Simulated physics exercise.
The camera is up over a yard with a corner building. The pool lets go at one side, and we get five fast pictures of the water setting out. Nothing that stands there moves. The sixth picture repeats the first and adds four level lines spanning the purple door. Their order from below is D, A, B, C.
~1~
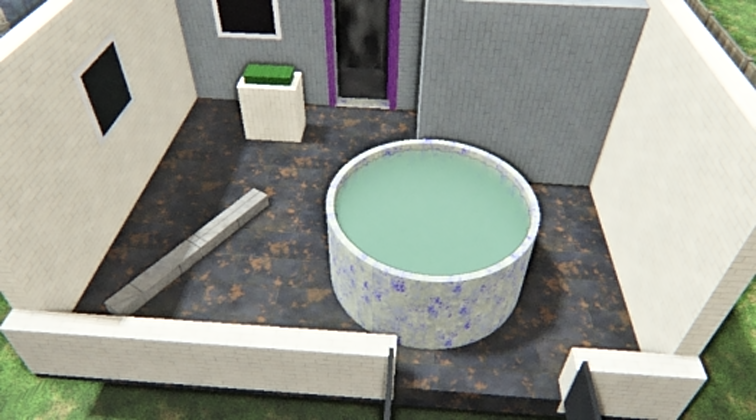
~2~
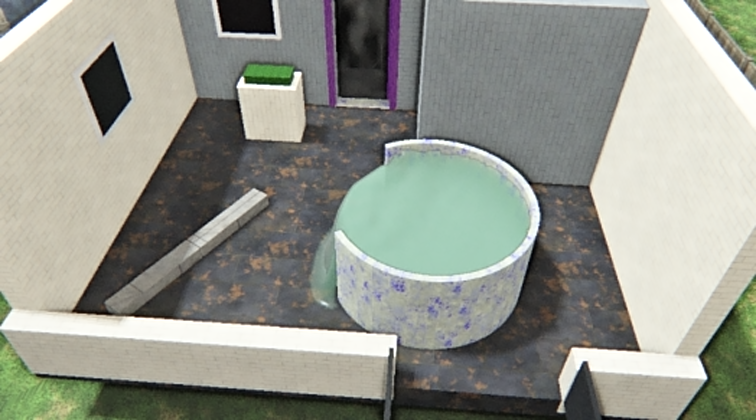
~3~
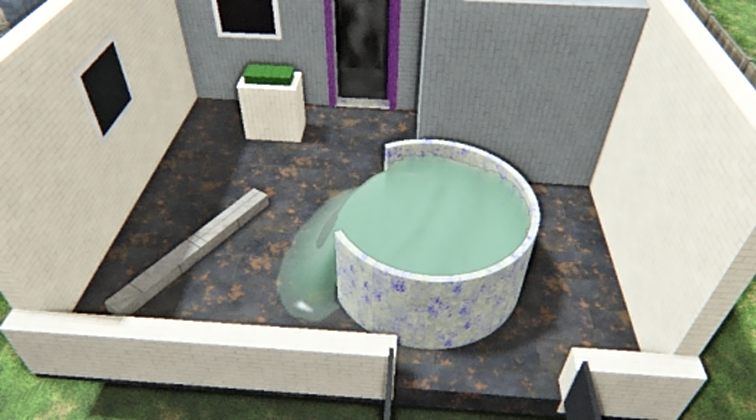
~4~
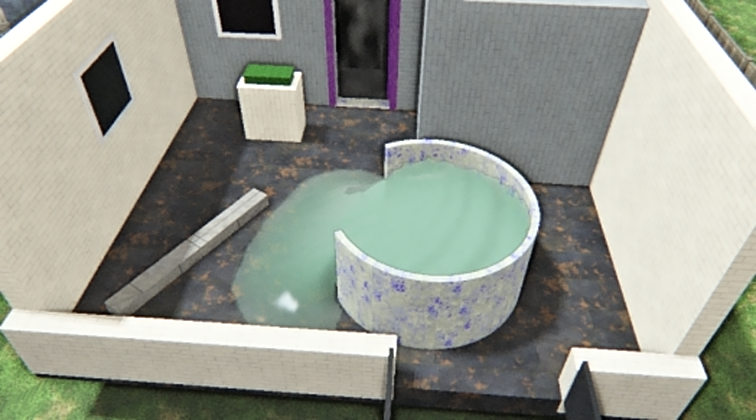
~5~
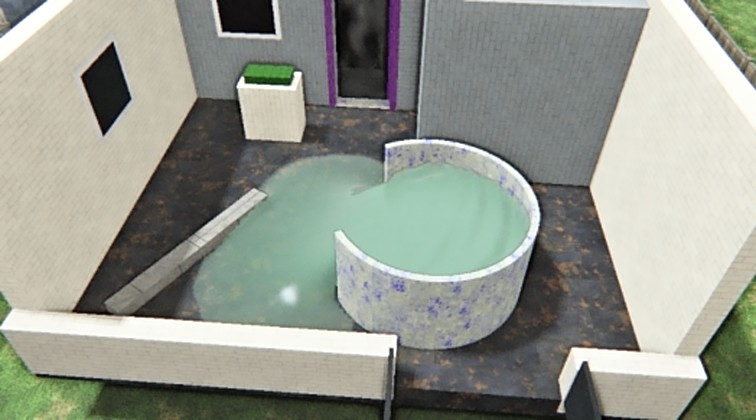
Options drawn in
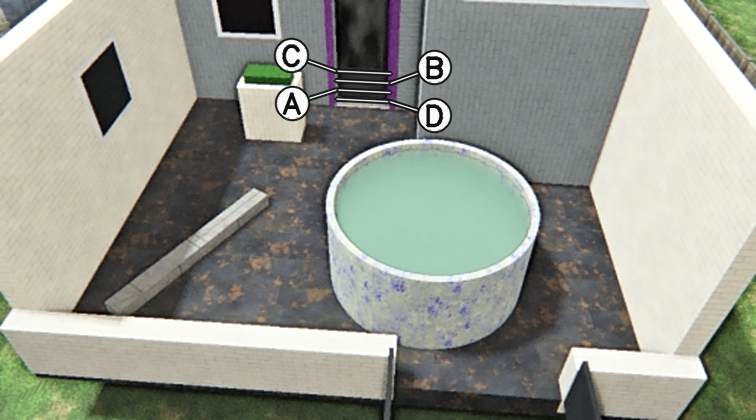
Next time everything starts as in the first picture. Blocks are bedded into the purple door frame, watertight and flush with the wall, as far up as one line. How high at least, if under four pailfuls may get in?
A will do.
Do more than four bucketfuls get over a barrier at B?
No, that is safe.
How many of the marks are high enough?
Three of the four.
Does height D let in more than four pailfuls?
Yes, that goes wrong.
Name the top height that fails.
It is D.
In white, A at (363, 91); B at (363, 81); C at (363, 72); D at (363, 100); from the bottom up D, A, B, C.
With A, a bucket or two gets in.
With B, nothing gets over.
With C, nothing gets over.
With D, some 15 bucketfuls get in.
